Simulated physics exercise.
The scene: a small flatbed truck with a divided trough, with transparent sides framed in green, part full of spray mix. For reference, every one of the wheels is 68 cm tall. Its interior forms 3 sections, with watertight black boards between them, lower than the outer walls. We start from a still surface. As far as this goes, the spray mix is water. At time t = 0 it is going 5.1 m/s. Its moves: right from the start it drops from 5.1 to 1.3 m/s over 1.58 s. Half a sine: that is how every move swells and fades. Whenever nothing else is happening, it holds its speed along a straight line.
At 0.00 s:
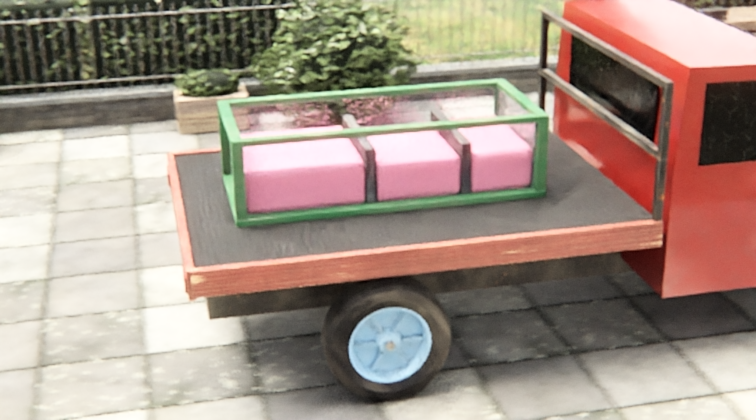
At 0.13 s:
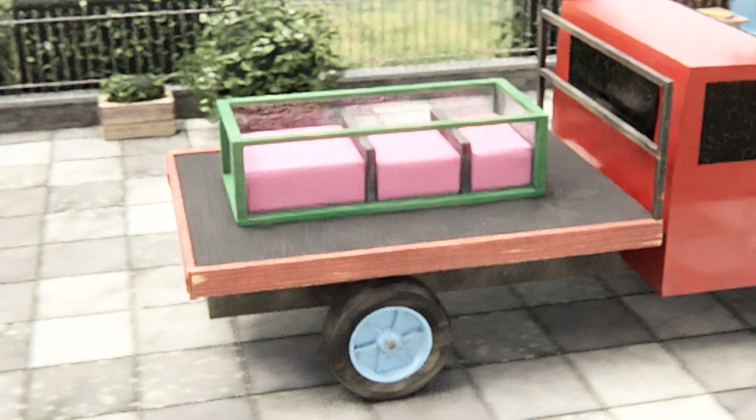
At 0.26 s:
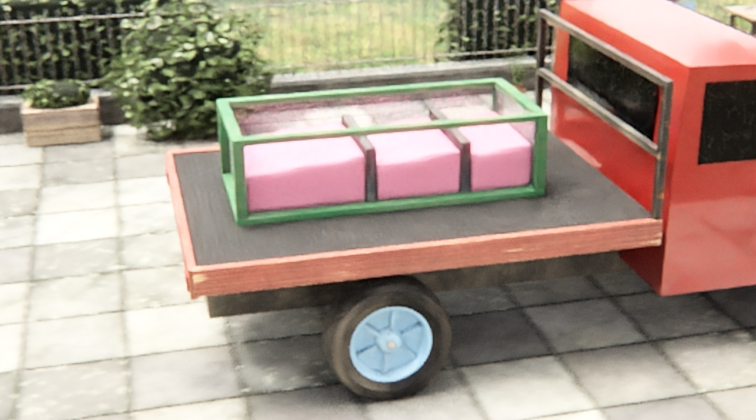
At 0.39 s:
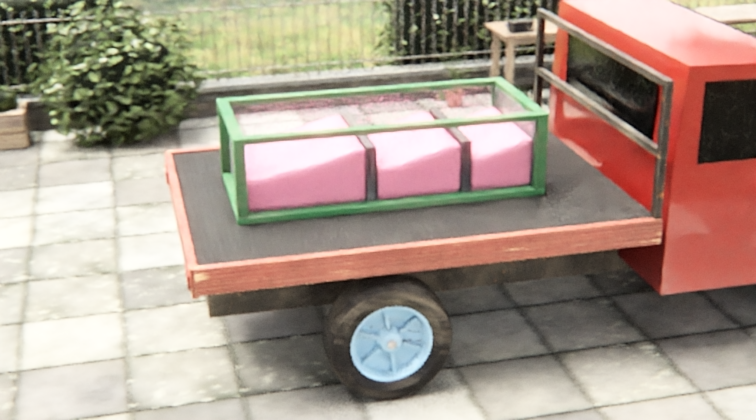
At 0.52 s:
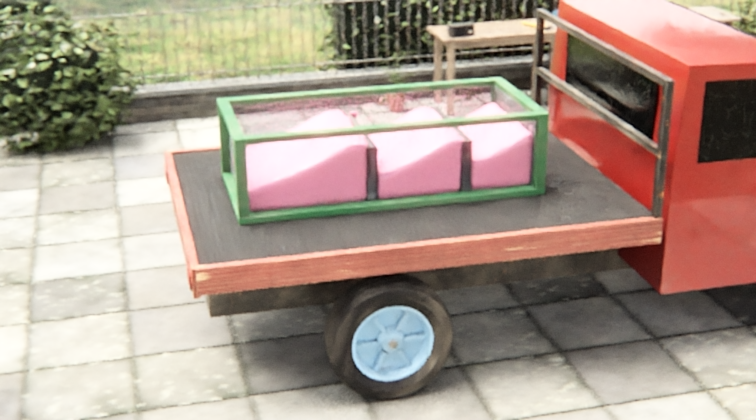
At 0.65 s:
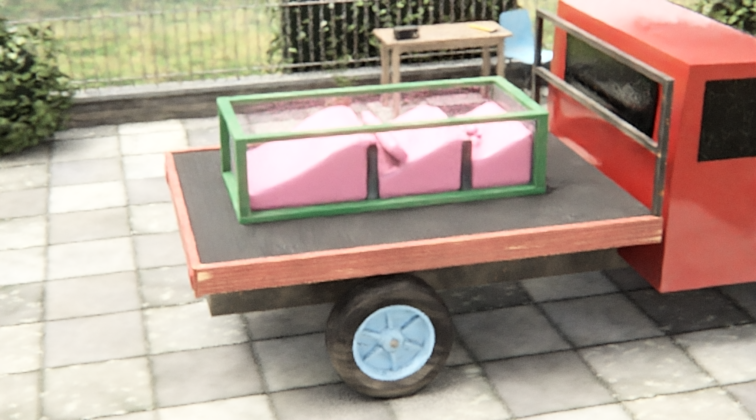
Red flatbed truck rolling right past shrubs and a table, pink liquid in its green-framed trough surging rightward and lapping over dividers.
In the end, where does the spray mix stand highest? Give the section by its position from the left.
In the third one.
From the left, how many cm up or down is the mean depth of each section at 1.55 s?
From the left: 3 down, 1 up, 4 up.
After 1.05 s left to right it is 21, 26, 26 cm deep.
After 1.55 s left to right it is 21, 25, 28 cm deep.
After 2.15 s left to right it is 21, 25, 28 cm deep.
After 4.57 s left to right it is 21, 25, 28 cm deep.
